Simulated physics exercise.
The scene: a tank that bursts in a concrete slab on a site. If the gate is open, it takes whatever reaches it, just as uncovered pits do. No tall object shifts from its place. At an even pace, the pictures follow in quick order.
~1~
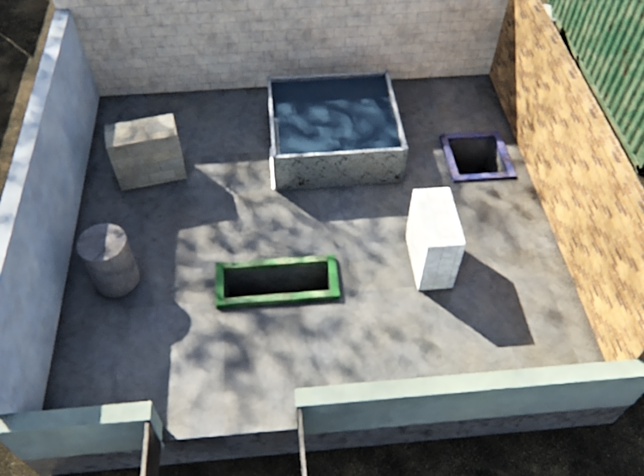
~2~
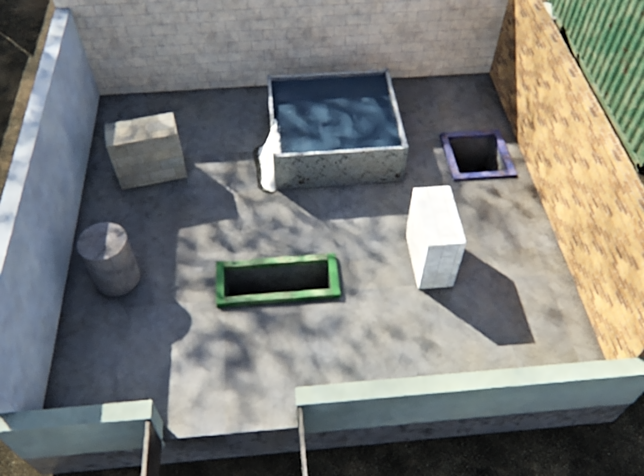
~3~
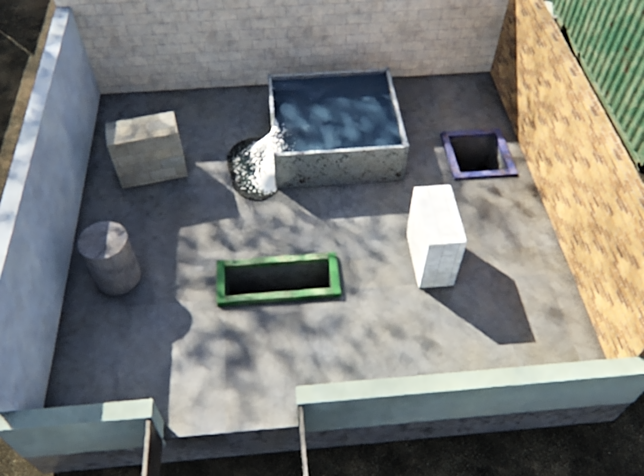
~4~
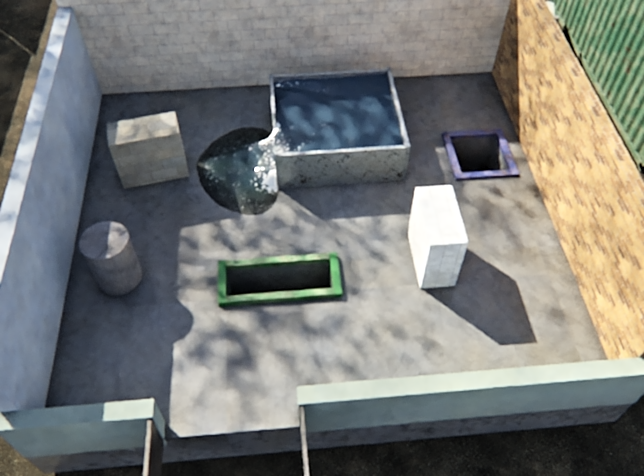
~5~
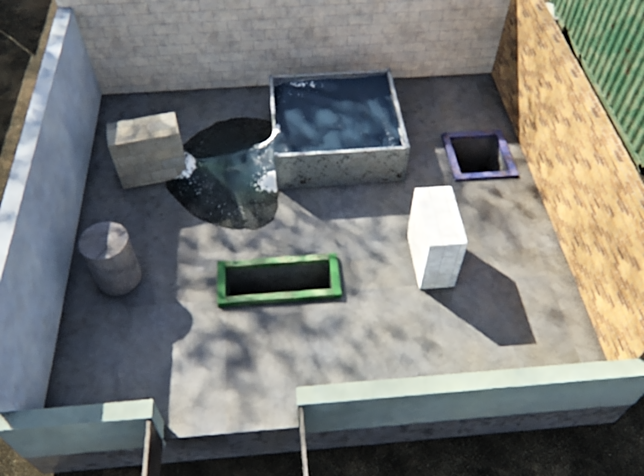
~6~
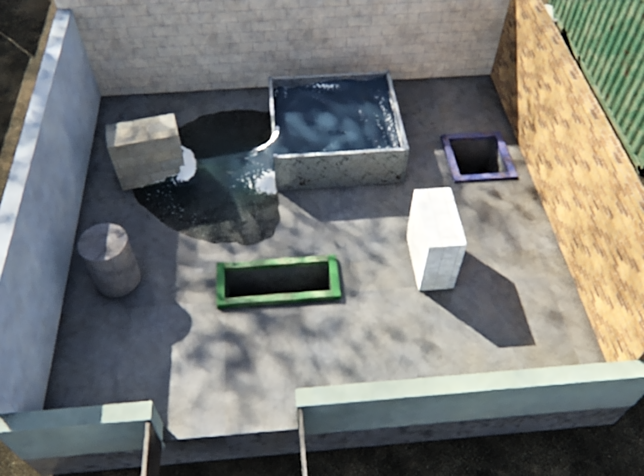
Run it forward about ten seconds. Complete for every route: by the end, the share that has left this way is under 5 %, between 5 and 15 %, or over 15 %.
By the end, the share via the gate is between 5 and 15 %; the share via the green pit is under 5 %; the share via the blue pit is under 5 %.
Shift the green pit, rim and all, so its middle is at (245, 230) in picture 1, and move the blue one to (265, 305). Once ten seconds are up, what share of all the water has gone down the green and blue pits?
Green 6%, blue 0%.
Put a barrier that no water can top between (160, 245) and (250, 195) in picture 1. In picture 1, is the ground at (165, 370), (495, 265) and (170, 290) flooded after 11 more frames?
Result in the order given: Unaffected, unaffected, unaffected.
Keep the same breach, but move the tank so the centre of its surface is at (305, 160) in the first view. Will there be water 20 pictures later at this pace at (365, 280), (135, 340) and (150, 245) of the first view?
Outcome, in sequence: Unwetted, wetted, wetted.
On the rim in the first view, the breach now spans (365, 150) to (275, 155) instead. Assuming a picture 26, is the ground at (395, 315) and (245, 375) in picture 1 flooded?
The first ends up soaked, the second ends up soaked.
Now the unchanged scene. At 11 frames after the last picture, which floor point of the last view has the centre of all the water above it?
(261, 164).
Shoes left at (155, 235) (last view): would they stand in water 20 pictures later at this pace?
By then it's swamped.
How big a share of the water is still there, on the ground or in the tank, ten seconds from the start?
I'd put it at about 92 per cent.
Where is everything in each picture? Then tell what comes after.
In the first frame, the tank at (334, 115) is whole and still.
In the second frame, water pours out at (276, 155) and has run to (266, 190).
In the third frame, water pours out at (277, 156) and has run to (238, 147).
In the fourth frame, water pours out at (279, 157) and has run to (203, 161).
In the fifth frame, the front is at (171, 186), out from the gap at (278, 158).
In the sixth frame, water pours out at (277, 159) and has run to (139, 192).
A moment on, water covers 20 % of the floor; the gate 0 %, the green pit 0 %, the blue pit 0 %.
Next, water covers 30 % of the floor; the gate 0 %, the green pit 0 %, the blue pit 0 %.
Then, water covers 40 % of the floor; the gate 0 %, the green pit 0 %, the blue pit 0 %.
Later, water covers 60 % of the floor; the gate 2 %, the green pit 0 %, the blue pit 0 %.
In the end, water covers 80 % of the floor; the gate 8 %, the green pit 0 %, the blue pit 0 %.
